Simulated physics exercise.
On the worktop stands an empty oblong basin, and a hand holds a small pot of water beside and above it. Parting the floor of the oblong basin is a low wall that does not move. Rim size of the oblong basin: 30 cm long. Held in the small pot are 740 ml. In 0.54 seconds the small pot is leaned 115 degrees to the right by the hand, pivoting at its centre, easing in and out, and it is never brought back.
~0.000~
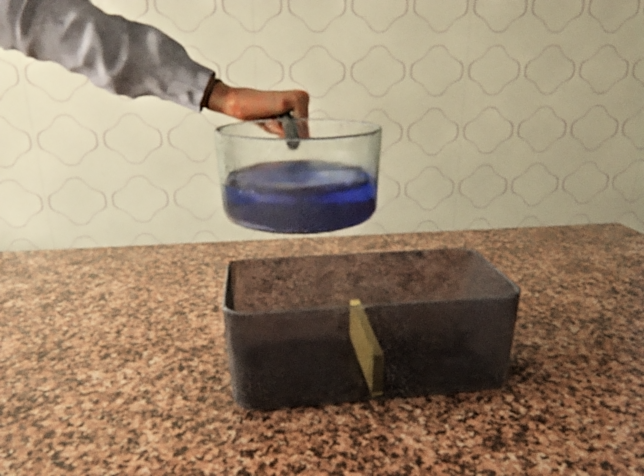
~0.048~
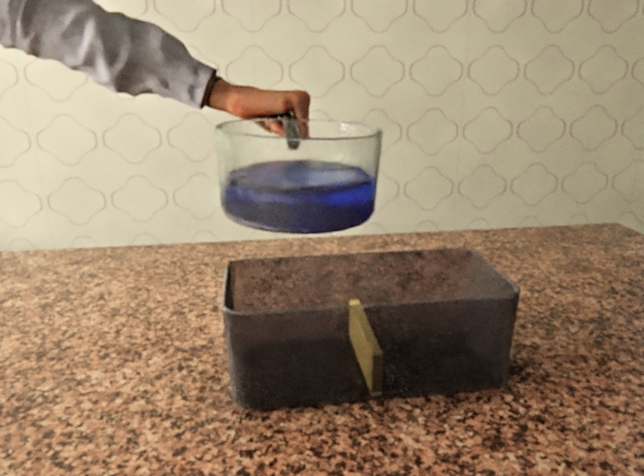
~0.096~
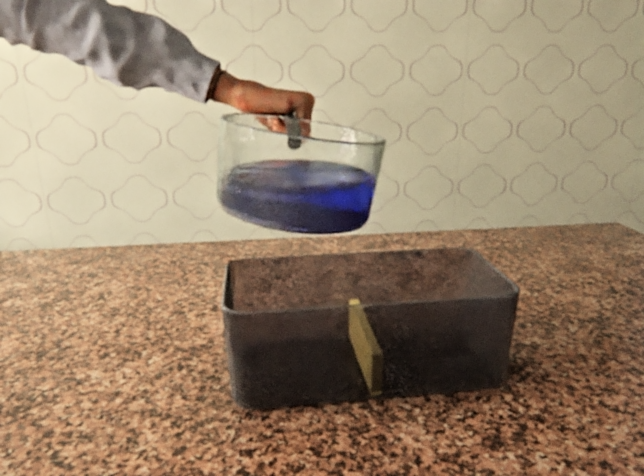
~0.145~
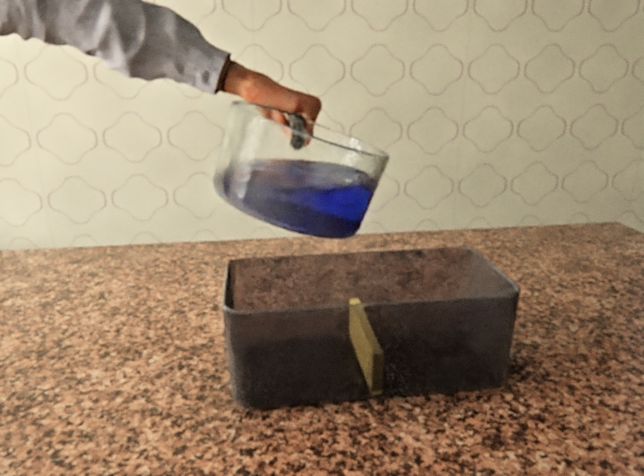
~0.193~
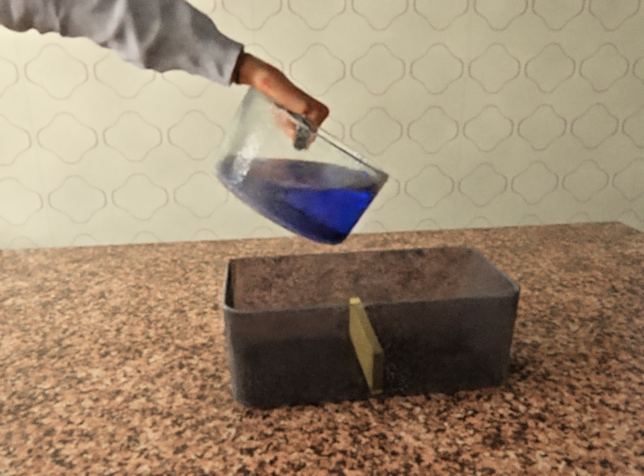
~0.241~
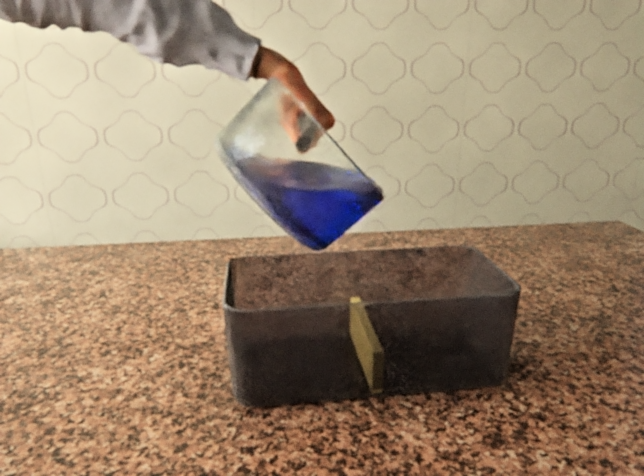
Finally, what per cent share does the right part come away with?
Roughly 57 per cent.
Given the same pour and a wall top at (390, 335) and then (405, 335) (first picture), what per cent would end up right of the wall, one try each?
I'd put it at about 35 per cent for the first and about 25 per cent for the second.
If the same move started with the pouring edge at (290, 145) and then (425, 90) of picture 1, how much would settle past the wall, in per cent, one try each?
It comes to 15 per cent, and then 80 per cent.
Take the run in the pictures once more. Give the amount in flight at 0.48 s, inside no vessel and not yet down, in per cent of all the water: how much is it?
Roughly 26 percent.
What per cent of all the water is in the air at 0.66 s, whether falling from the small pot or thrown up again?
Around 14 percent of the liquid.
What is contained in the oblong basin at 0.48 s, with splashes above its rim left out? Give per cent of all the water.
Around 56 percent.
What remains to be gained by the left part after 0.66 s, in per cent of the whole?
Around 16 per cent.
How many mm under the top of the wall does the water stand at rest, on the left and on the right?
Noted: Left near 34 mm, right near 26 mm.
By 0.48 s the tilt is 112° and 19 per cent is still to pour, 4 is left of the wall and 51 right of it.
By 0.66 s the tilt is 115° and 4 per cent is still to pour, 25 is left of the wall and 57 right of it.
By 0.84 s the tilt is 115° and 1 per cent is still to pour, 34 is left of the wall and 61 right of it.
By 1.04 s the tilt is 115° and 0 per cent is still to pour, 39 is left of the wall and 57 right of it.
At rest 40 per cent lies left of the wall, 57 right of it and 3 outside.
